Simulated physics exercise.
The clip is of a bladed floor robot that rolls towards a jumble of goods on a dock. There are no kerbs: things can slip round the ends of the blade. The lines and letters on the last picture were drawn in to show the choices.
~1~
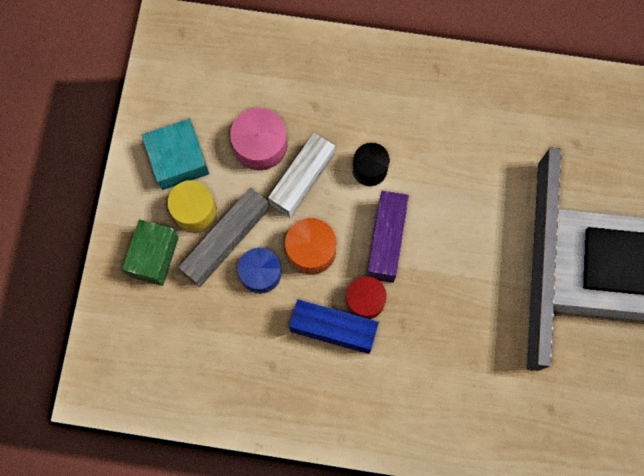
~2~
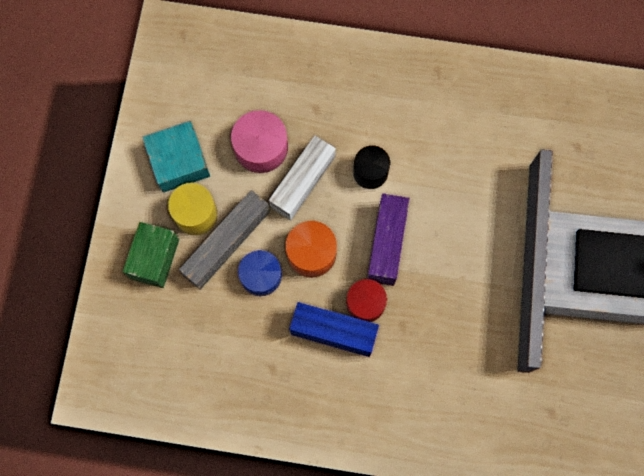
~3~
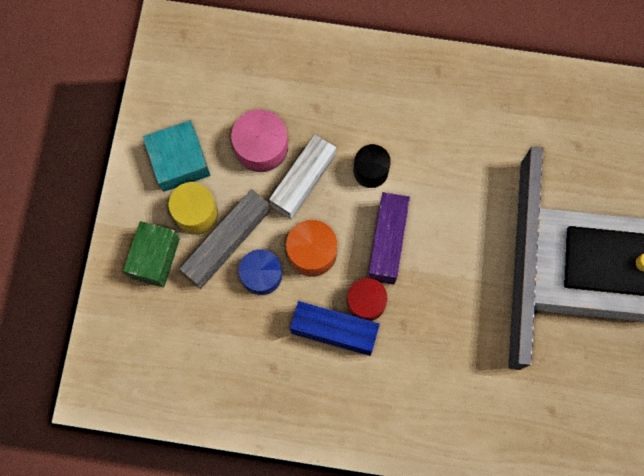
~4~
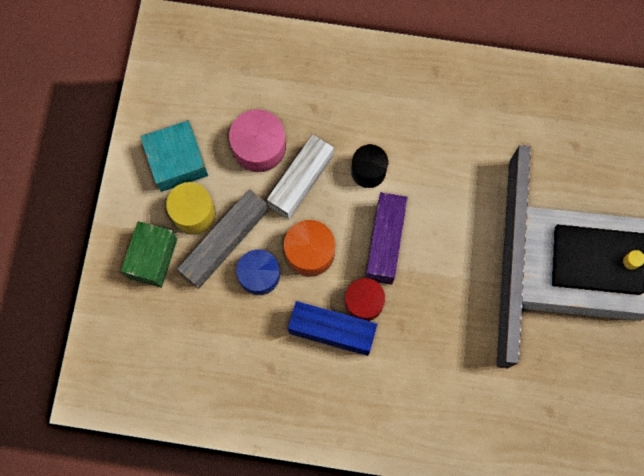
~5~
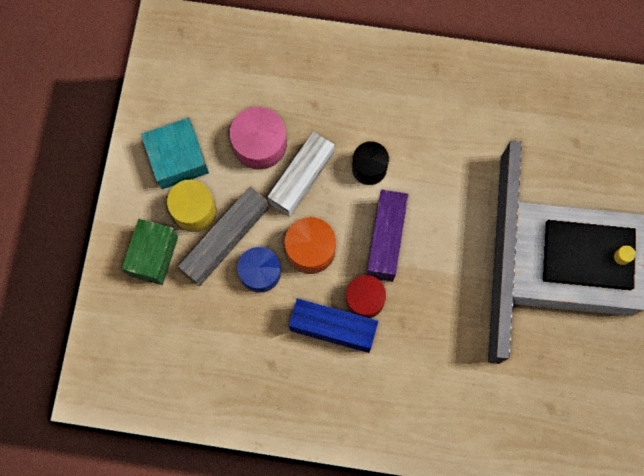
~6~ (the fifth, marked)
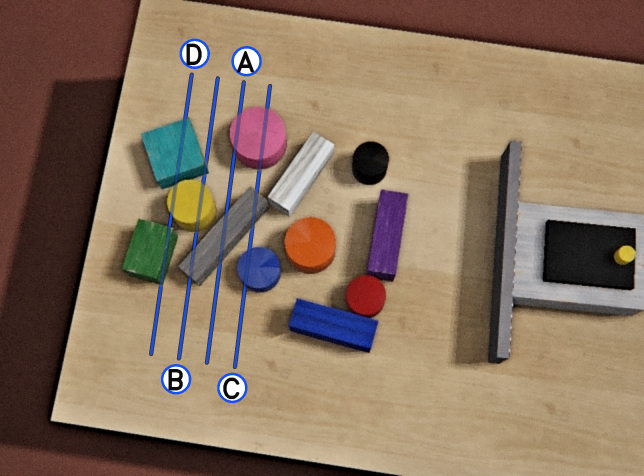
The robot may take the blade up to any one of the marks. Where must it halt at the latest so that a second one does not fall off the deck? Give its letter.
It can go as far as A.
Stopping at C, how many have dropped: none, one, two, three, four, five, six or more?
The count is none.
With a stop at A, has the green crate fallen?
By then, no.
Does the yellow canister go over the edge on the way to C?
By then, no.
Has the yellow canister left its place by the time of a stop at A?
By then, yes.
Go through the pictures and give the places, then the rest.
In the first frame, purple bar (388, 237); turquoise crate (175, 155); pink canister (260, 139).
In the second frame, robot (614, 263); orange canister (312, 249).
In the third frame, robot (604, 260); red canister (367, 300).
In the fourth frame, robot (592, 258); blue stick (333, 329).
In the fifth frame, robot (583, 254); blue canister (259, 270); green crate (150, 252); black canister (370, 163).
On the marked copy, A at (226, 217); B at (199, 213); C at (253, 221); D at (172, 209).
Following A. Soon after the start, robot (480, 239); green crate (150, 252); turquoise crate (175, 154).
Later, robot (379, 224); yellow canister (184, 203); pink canister (224, 135).
In the end, robot (298, 212); yellow canister (103, 197); green crate (97, 251); none fallen.
As for the rest, B drops two; C is within the limit but short; D drops four.
